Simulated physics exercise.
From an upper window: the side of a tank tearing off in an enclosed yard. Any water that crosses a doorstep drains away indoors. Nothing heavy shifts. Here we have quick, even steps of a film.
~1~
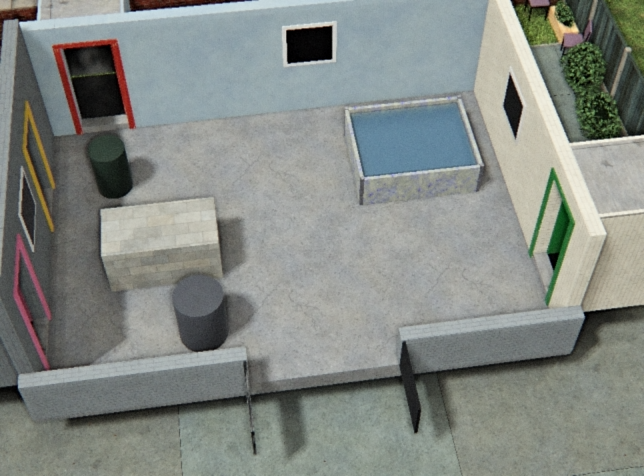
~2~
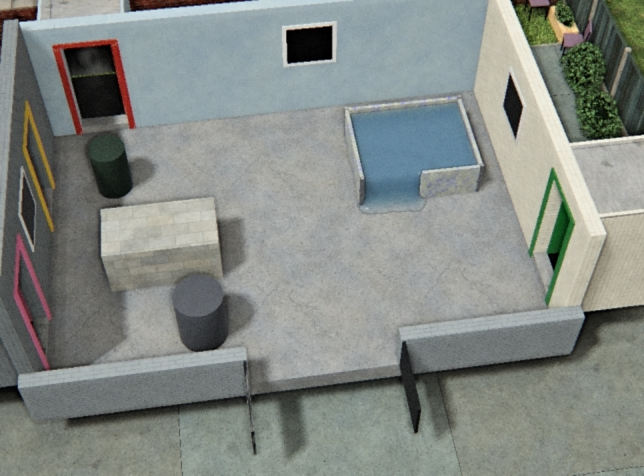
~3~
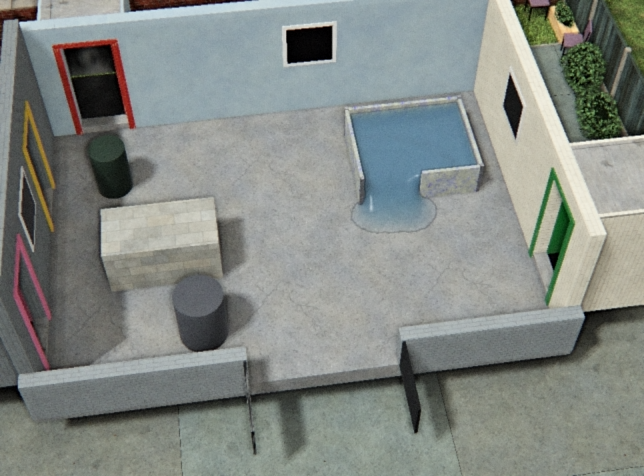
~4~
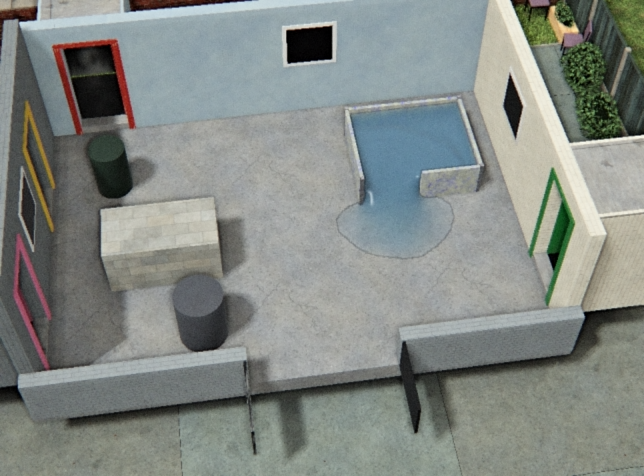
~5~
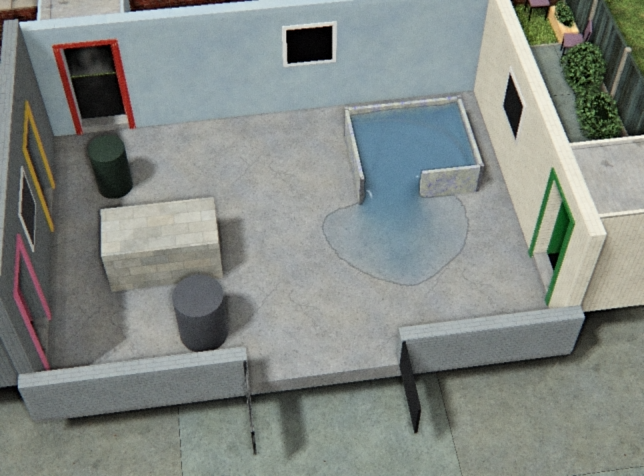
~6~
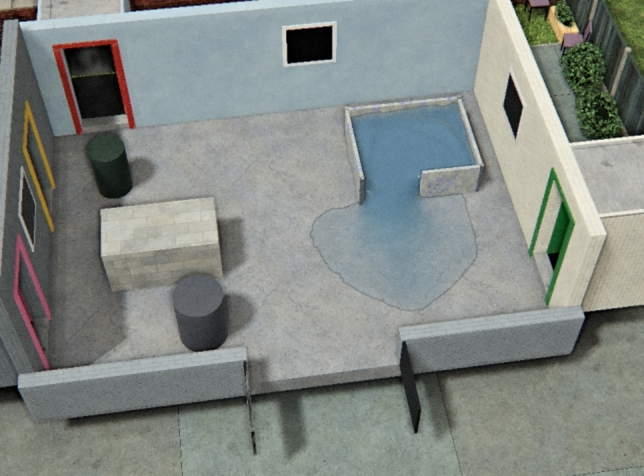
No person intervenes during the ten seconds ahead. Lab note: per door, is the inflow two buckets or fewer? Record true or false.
Red door true; yellow door true; green door true; pink door true.
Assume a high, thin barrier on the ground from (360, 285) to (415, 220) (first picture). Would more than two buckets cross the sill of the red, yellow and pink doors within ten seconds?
The red one falls short, the yellow one falls short and the pink one tops the limit.
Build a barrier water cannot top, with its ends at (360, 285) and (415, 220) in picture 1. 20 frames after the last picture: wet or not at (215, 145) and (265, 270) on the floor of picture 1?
In turn: Not flooded, flooded.
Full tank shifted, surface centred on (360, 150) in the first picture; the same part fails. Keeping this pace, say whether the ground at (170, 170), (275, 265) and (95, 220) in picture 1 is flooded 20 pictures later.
In the order asked: Not reached, reached by the flood, not reached.
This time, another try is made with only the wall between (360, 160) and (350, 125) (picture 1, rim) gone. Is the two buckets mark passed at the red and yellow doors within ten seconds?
Result - red: Within bounds; yellow: Beyond the limit.
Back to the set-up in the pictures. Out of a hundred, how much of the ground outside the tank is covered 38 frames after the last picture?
That should be about 50 %.
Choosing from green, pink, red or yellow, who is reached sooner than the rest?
Looks like the green-painted one.
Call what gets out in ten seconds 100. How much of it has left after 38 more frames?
75 per cent.
A moment on, water covers 25 % of the floor; the red door not reached, the yellow door not reached, the green door not reached, the pink door not reached.
Next, water covers 35 % of the floor; the red door not reached, the yellow door not reached, the green door wet at the sill, nothing in, the pink door not reached.
Then, water covers 40 % of the floor; the red door not reached, the yellow door not reached, the green door wet at the sill, nothing in, the pink door not reached.
Later, water covers 50 % of the floor; the red door not reached, the yellow door not reached, the green door wet at the sill, nothing in, the pink door wet at the sill, nothing in.
In the end, water covers 65 % of the floor; the red door not reached, the yellow door wet at the sill, nothing in, the green door wet at the sill, nothing in, the pink door wet at the sill, nothing in.
